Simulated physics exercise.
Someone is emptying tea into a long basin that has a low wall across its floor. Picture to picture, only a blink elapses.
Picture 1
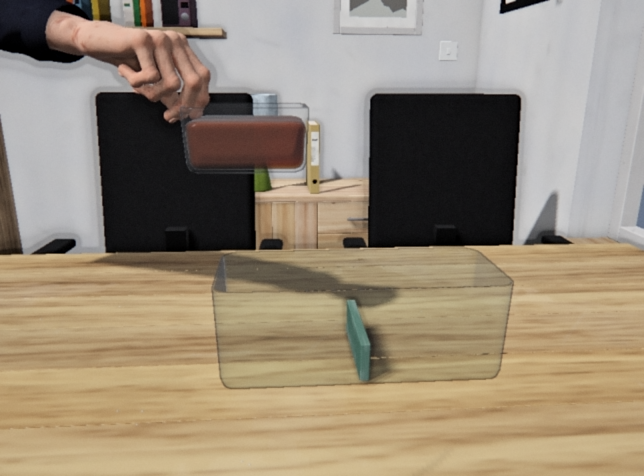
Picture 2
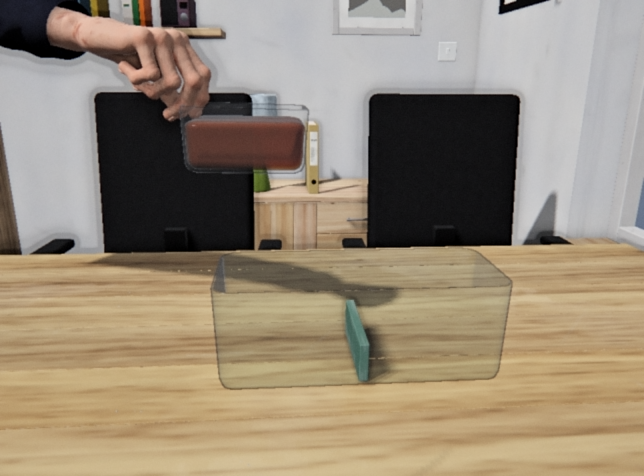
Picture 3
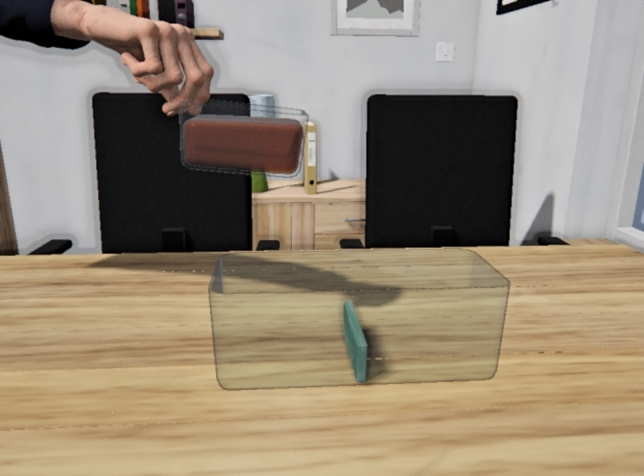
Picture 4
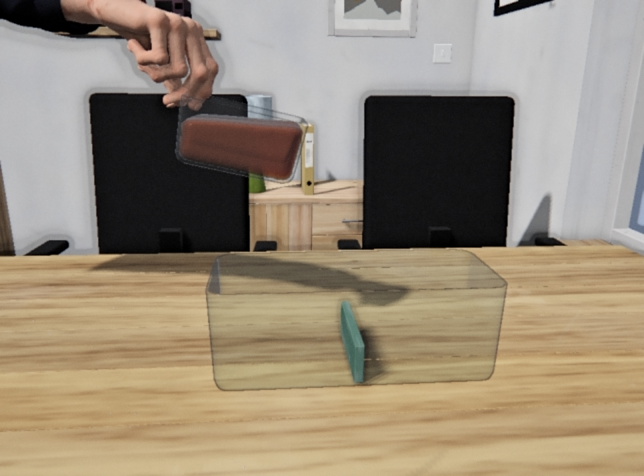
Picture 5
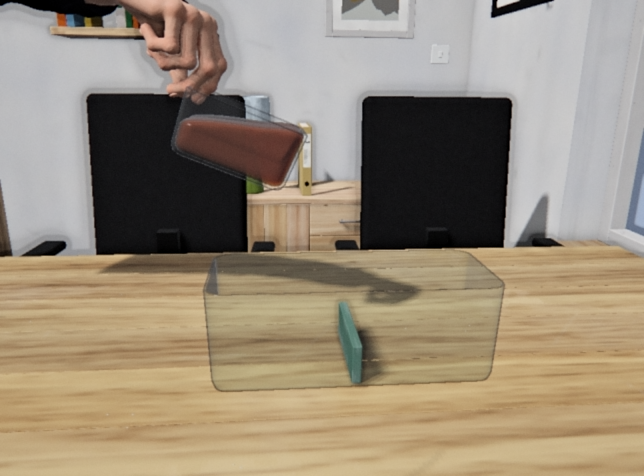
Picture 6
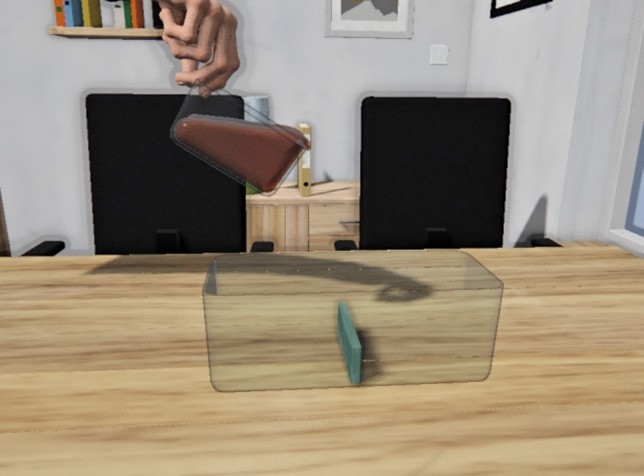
At a wooden table in an office, a hand held a clear container of reddish-brown tea above a long see-through basin with a low green wall inside, then gradually tilted it down to the right.
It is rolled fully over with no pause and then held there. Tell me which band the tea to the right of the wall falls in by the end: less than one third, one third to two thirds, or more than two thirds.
After it calms, what's right of the wall is a middling share, one third to two thirds.
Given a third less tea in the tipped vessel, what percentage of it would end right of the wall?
It would be somewhere near 20 %.
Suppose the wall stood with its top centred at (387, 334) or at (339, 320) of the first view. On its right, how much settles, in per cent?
20 per cent, then 70 per cent, roughly.
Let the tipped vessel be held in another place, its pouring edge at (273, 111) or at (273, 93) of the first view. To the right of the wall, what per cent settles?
Near 5 per cent for the first start, near 5 per cent for the second.
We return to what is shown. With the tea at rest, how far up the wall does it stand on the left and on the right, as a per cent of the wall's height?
I'd say close to 30 per cent on the left side and 30 on the right.
A moment on, the tilt is 93° and 20 per cent is still to pour, 4 is left of the wall and 21 right of it.
Next, the tilt is 103° and 4 per cent is still to pour, 35 is left of the wall and 50 right of it.
Then the tilt is 103° and 0 per cent is still to pour, 44 is left of the wall and 48 right of it.
Later the tilt is 103° and 0 per cent is still to pour, 46 is left of the wall and 49 right of it.
Finally, 46 per cent lies left of the wall, 49 right of it and 6 outside.
